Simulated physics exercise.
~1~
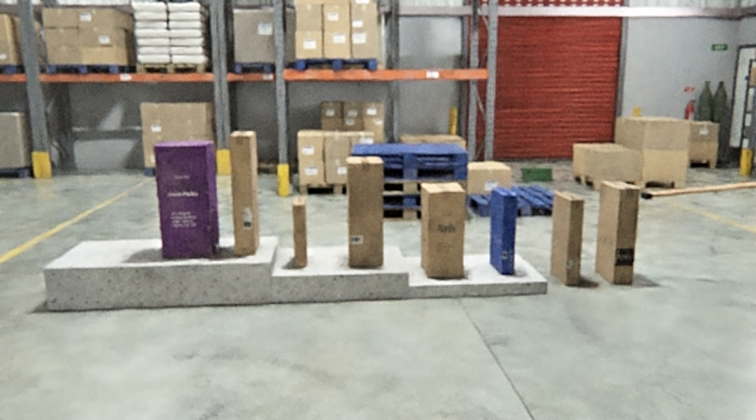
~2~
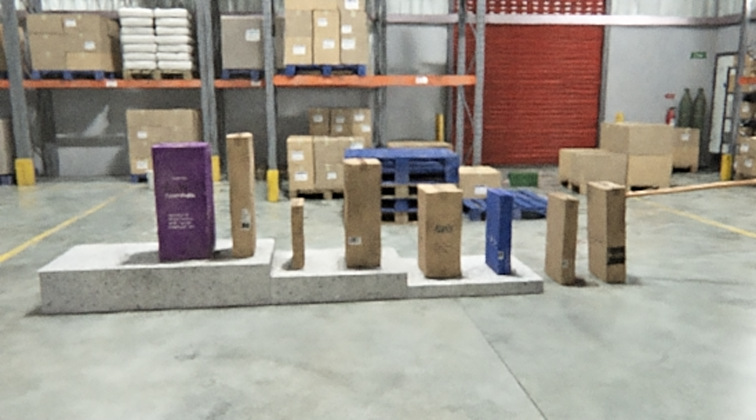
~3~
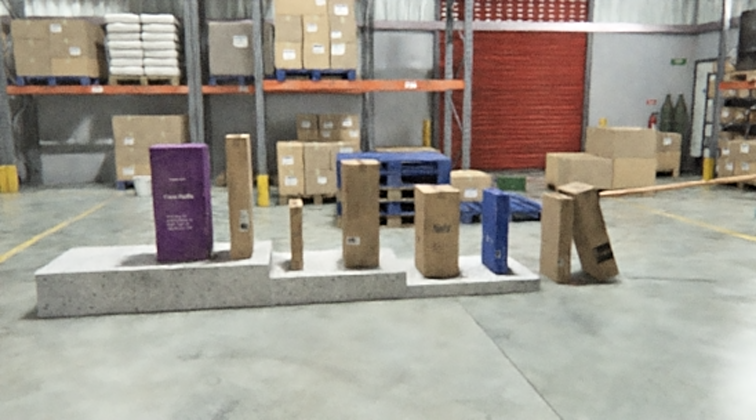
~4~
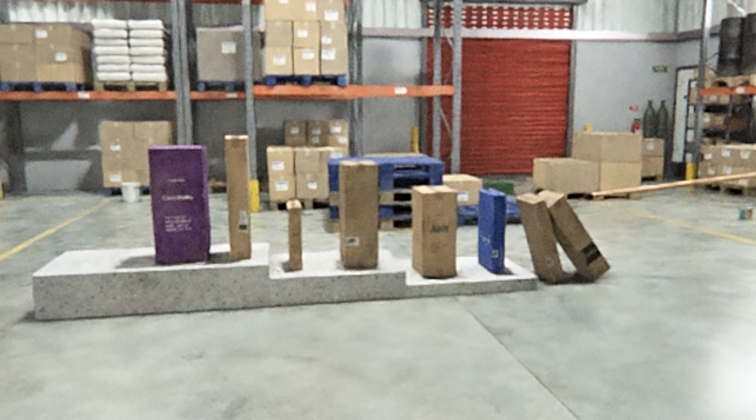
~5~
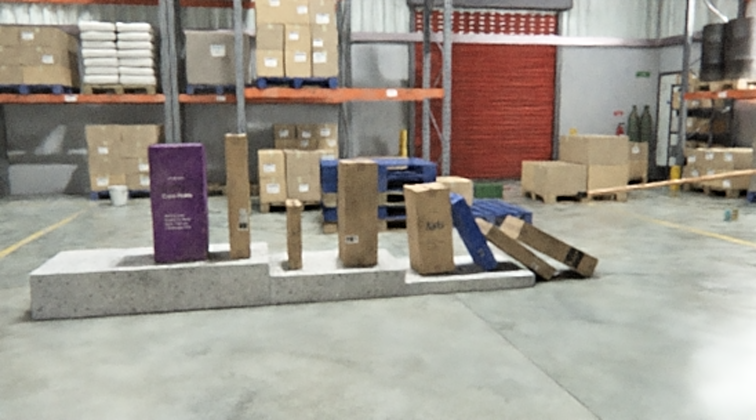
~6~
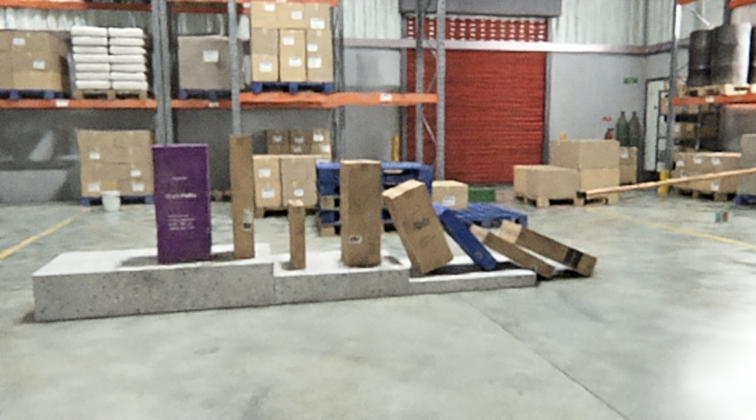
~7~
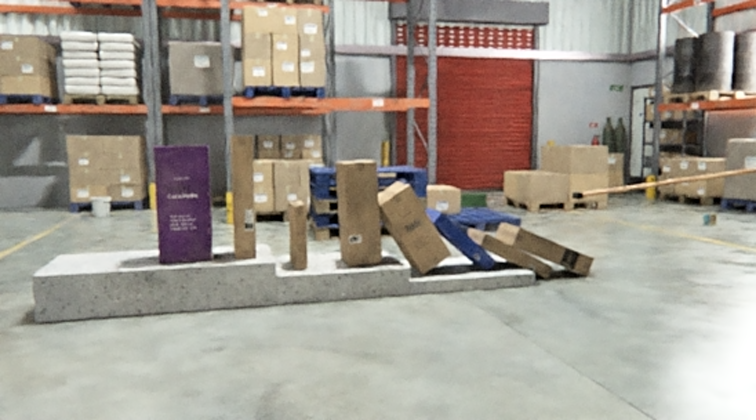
Right-hand carton toppling left into a row in a warehouse, knocking down its neighbours and tilting the blue one, purple still upright.
